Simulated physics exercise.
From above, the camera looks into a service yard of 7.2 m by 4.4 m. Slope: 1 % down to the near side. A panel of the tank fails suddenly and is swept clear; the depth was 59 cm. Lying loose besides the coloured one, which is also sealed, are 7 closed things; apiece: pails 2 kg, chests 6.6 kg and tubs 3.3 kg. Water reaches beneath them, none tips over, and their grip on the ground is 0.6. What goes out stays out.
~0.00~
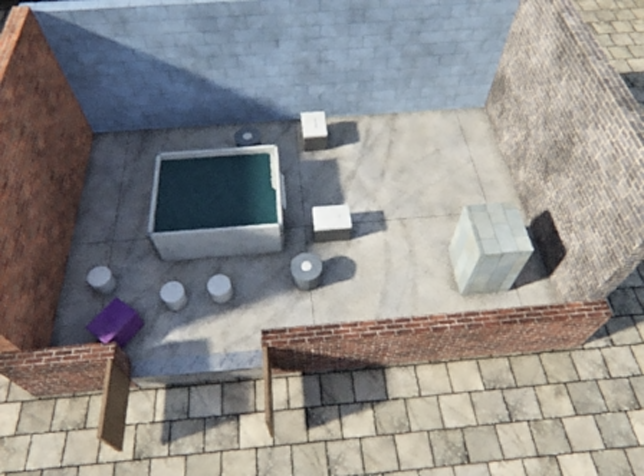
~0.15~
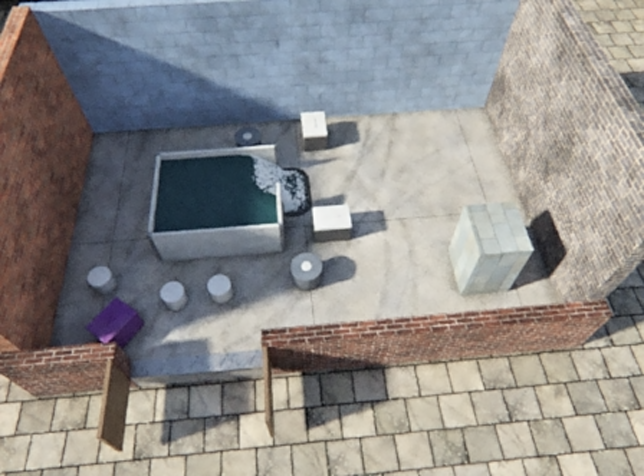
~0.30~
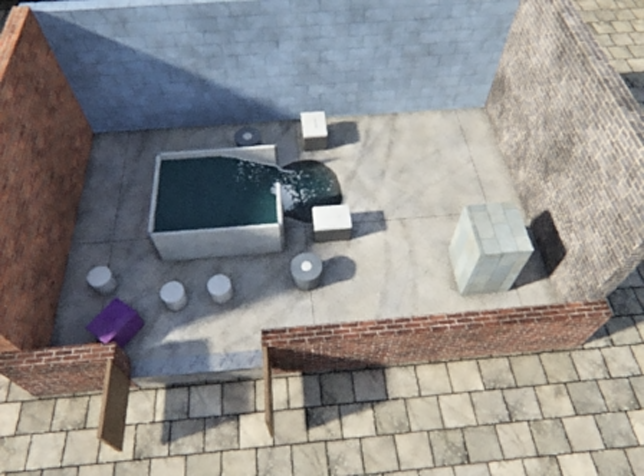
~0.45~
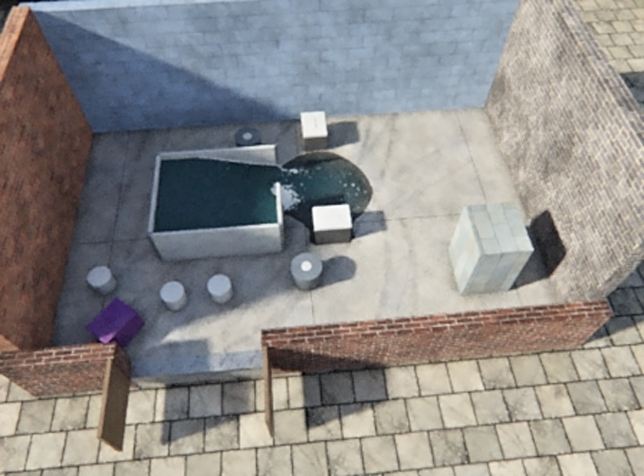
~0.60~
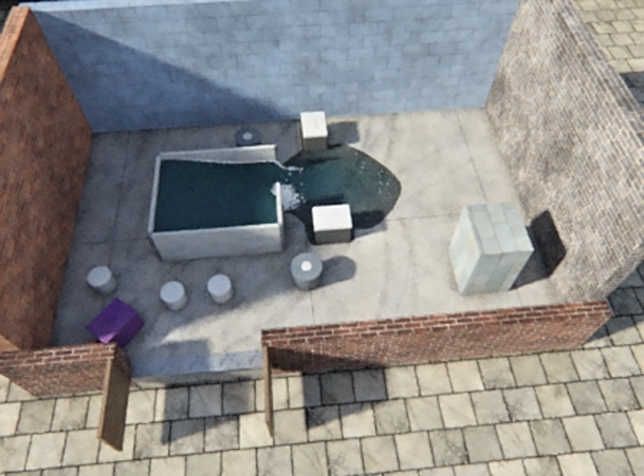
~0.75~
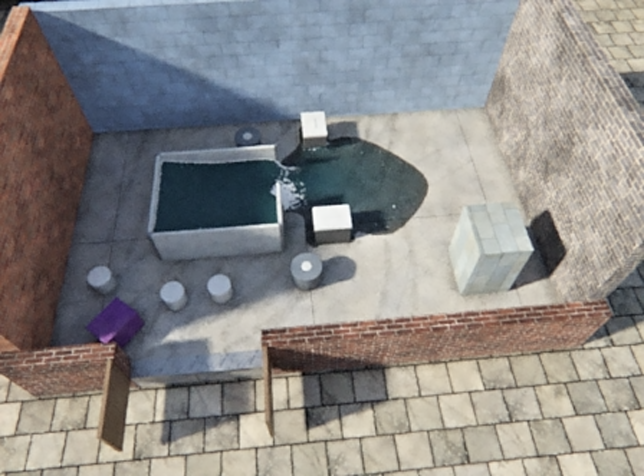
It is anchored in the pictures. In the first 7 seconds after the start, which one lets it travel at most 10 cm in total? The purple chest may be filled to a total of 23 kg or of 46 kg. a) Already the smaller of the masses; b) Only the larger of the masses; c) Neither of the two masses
Option a: Already the smaller of the masses.
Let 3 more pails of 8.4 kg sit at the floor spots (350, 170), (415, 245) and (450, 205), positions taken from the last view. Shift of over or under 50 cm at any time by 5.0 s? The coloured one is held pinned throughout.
Going through them in that order, the answers are too far, not too far and too far.
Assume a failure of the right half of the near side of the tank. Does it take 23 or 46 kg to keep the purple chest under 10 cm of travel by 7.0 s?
Result: Lighter option succeeds.
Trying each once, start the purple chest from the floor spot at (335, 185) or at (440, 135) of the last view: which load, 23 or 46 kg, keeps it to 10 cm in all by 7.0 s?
No option, then heavy one only.
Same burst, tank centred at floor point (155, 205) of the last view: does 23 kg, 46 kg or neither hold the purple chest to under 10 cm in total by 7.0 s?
Well, then the lighter one is plenty.
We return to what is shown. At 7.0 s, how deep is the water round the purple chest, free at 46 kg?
Depth: Approx. 0 cm.
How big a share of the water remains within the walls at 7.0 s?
100 % or so.
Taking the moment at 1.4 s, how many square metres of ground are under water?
Wet: Near 13 m2.
After 1.4 s the purple chest would be 0 cm from its start with 23 kg and 0 cm from its start with 46 kg; 0 cm of water round it then.
After 3.1 s the purple chest would be 0 cm from its start with 23 kg and 0 cm from its start with 46 kg; 0 cm of water round it then.
After 4.9 s the purple chest would be 0 cm from its start with 23 kg and 0 cm from its start with 46 kg; 0 cm of water round it then.
After 7.0 s the purple chest would be 0 cm from its start with 23 kg and 0 cm from its start with 46 kg; 0 cm of water round it then.
